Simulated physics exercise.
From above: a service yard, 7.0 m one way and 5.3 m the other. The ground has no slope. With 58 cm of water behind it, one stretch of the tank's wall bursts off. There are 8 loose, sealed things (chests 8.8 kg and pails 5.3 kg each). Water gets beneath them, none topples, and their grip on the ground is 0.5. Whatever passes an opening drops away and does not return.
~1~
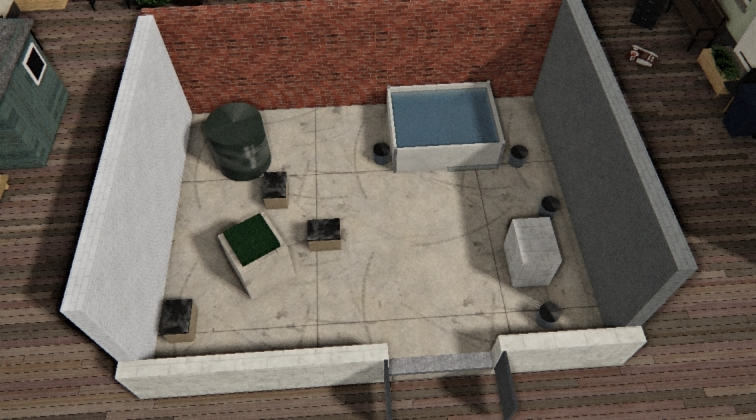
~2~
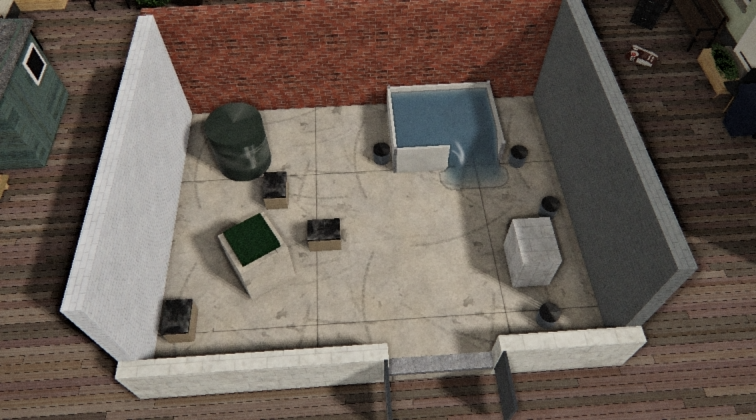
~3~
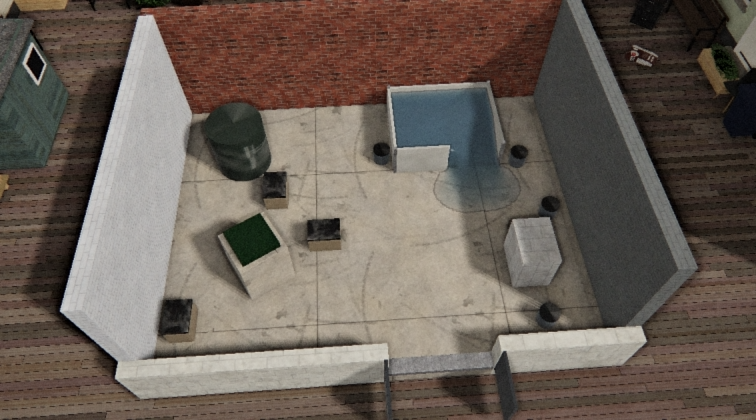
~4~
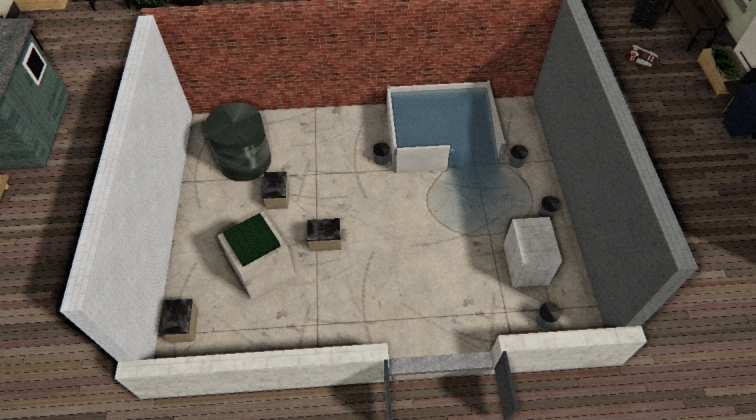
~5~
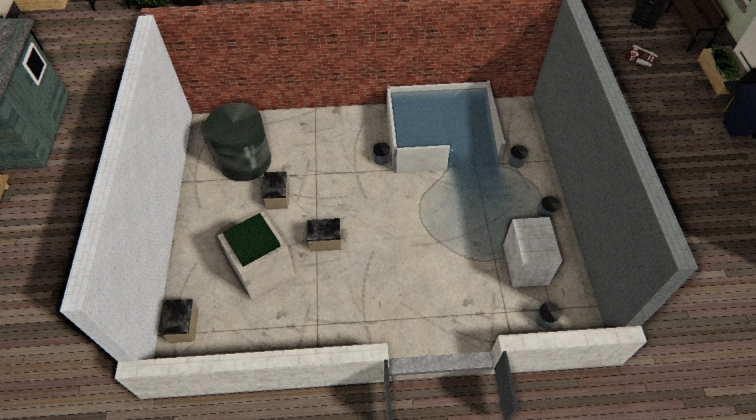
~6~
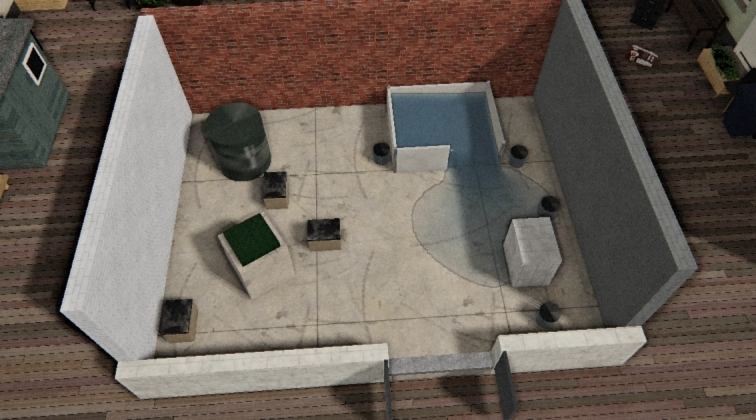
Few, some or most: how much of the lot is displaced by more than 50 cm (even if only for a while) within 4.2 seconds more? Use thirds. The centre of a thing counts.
Share: Less than a third.
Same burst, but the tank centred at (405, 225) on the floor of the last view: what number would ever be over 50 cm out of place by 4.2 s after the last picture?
Then 2.
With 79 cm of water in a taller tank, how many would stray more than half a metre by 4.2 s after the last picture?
In that case 2 of them.
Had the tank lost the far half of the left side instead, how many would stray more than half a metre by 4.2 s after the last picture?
In that case 3 of them.
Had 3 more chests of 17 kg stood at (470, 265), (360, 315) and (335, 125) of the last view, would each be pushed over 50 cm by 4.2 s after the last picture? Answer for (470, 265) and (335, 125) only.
In turn: More, less.
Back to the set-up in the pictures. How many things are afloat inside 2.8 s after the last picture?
At that moment 2.
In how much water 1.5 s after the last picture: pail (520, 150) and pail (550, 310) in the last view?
Roughly 0 and 6 cm.
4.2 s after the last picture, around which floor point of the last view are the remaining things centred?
Around (335, 214).
Then, 0.4 s after the last picture 0 of 8 are over 50 cm from their spots; 0 afloat.
Then, 1.5 s after the last picture 1 of 8 are over 50 cm from their spots; 0 afloat.
Then, 2.8 s after the last picture 2 of 8 are over 50 cm from their spots; 2 afloat.
Then, 4.2 s after the last picture 2 of 8 are over 50 cm from their spots, and 2 have been at some point; 0 afloat.
